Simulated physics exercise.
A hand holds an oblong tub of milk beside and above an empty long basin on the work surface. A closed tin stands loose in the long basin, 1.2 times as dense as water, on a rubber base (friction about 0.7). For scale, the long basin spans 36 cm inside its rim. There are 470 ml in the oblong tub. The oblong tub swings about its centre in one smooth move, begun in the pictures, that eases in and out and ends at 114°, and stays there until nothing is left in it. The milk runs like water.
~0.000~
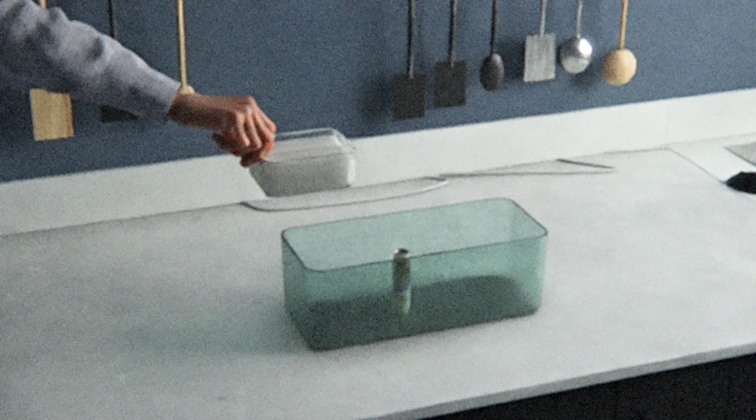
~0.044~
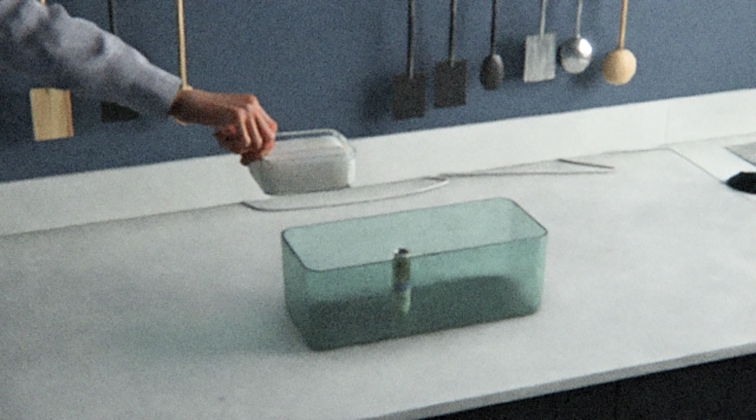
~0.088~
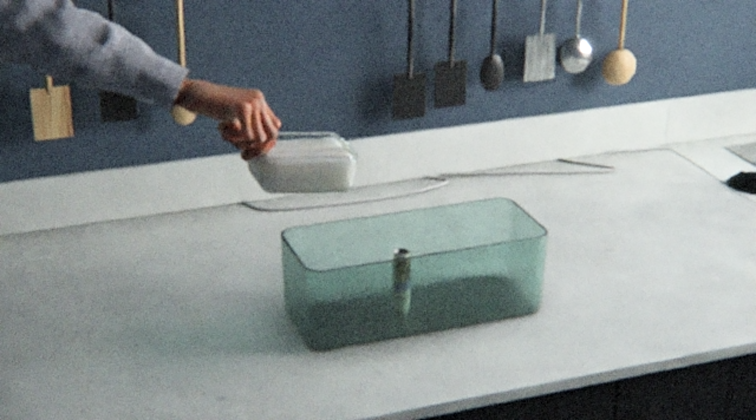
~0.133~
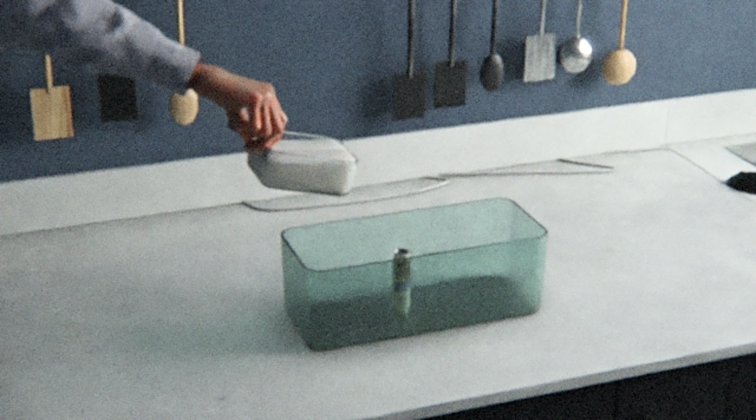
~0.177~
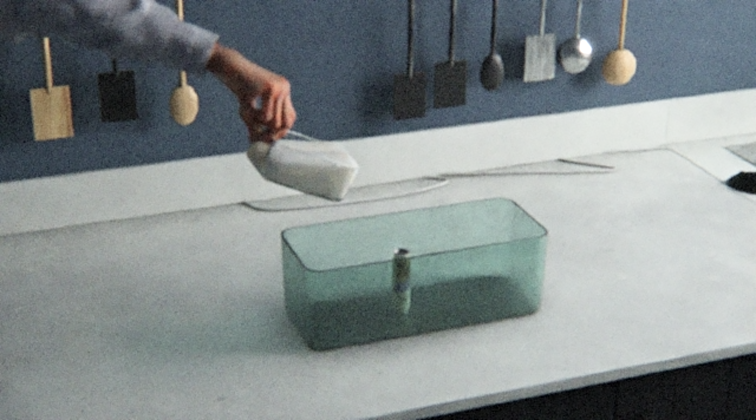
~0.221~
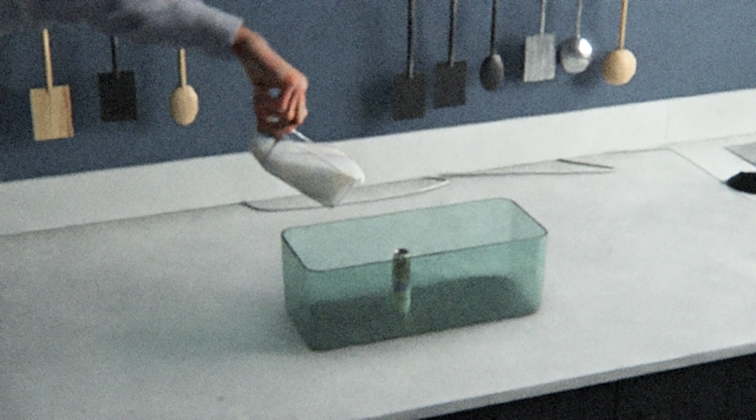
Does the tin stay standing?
The tin goes over.
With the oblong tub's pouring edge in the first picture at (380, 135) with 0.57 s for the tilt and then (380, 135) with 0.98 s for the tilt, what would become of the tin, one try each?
First it remains upright; then it remains upright.
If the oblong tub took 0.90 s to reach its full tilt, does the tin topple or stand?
The tin remains upright.
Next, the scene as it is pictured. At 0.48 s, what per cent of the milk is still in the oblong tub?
Near 5 in a hundred.
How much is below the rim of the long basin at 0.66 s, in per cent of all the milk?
Near 98 in a hundred.
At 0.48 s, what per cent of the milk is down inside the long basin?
Some 68 per cent.
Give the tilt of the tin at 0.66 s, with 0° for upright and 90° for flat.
It is at some 20°.
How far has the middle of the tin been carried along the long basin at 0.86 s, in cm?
Some 8 cm.
Then, 0.48 s in, the tilt is 107° and 5 per cent is still to pour; the tin stands where it began.
Then, 0.66 s in, the tilt is 114° and 0 per cent is still to pour; the tin leans 20°.
Then, 0.86 s in, the tilt is 114° and 0 per cent is still to pour; the tin lies on its side.
Then, 1.07 s in, the tilt is 114° and 0 per cent is still to pour; the tin lies on its side.
Finally, the tin lies on its side.
